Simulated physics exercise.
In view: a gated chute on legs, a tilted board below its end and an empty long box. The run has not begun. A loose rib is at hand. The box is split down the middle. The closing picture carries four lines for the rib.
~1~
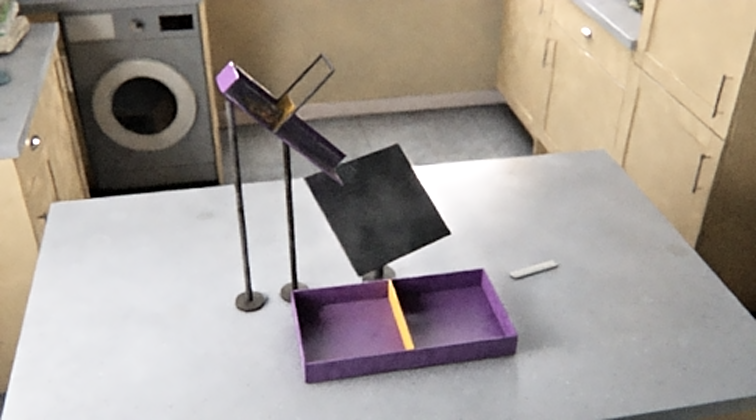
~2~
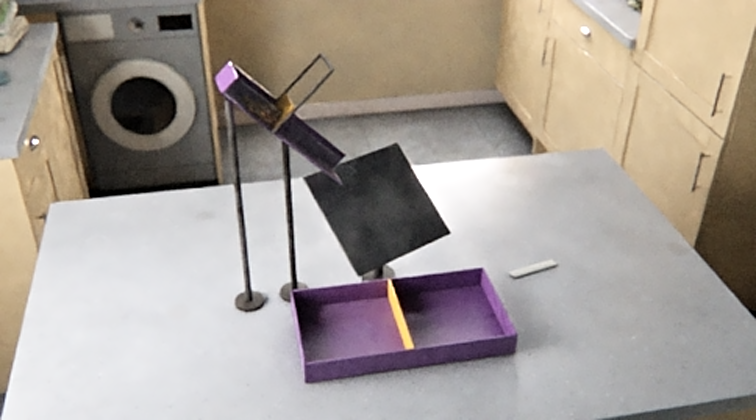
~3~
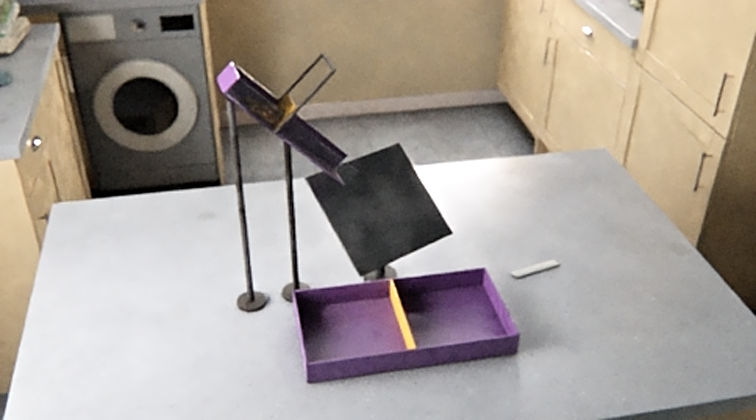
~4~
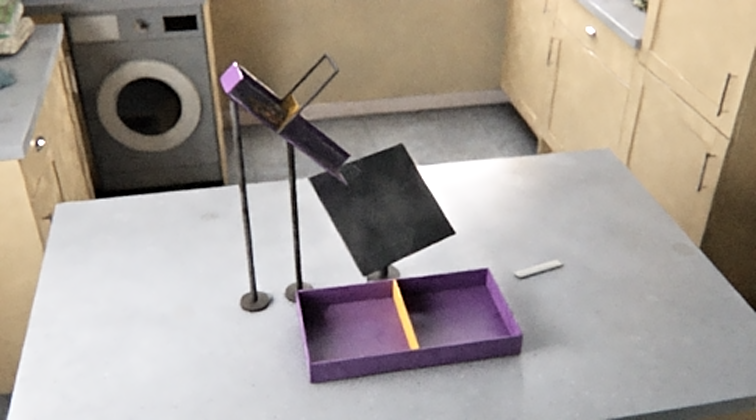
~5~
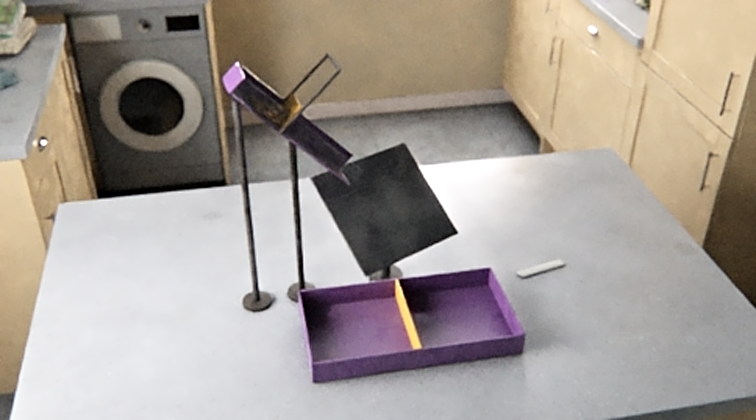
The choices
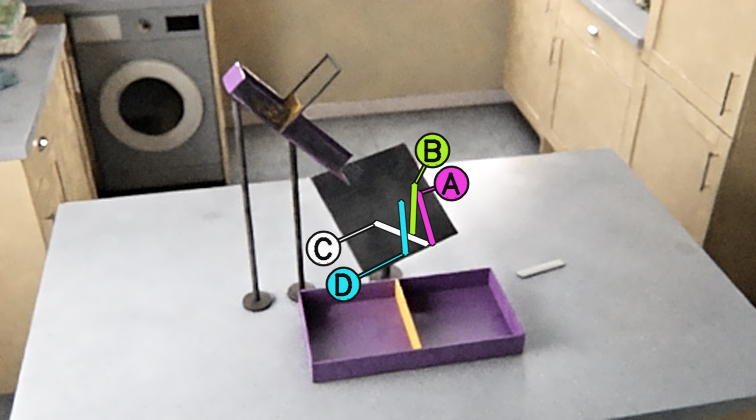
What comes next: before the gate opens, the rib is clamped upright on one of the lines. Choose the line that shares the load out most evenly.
D.
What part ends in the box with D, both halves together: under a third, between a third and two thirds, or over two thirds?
Line D gives over two thirds.
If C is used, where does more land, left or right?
The right half.
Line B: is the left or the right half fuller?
Right.
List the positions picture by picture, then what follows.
In the first frame, load behind the gate (265, 110), cereal balls; lip of the chute (338, 177), sloping fairly steeply.
In the second frame, middle of the board (379, 206), tilted fairly steeply; middle of its low edge (407, 254); of its high edge (352, 159).
In the third frame, front corners of the box (307, 364) and (519, 334); front end of its middle wall (415, 349); gate still shut (289, 104).
In the fourth frame, middle of the load (269, 111); lip (342, 177).
In the fifth frame, middle of the load (272, 110); lip (345, 177).
On the marked copy, line A from (418, 193) to (432, 242); line B from (414, 185) to (412, 233); line C from (376, 223) to (426, 243); line D from (401, 202) to (405, 252).
Choosing A, of what is caught, not one piece in the left half, every piece in the right.
Choosing B, of what is caught, about a tenth in the left half, almost all in the right.
Choosing C, of what is caught, not one piece in the left half, every piece in the right.
Choosing D, of what is caught, roughly a third in the left half, roughly two thirds in the right.
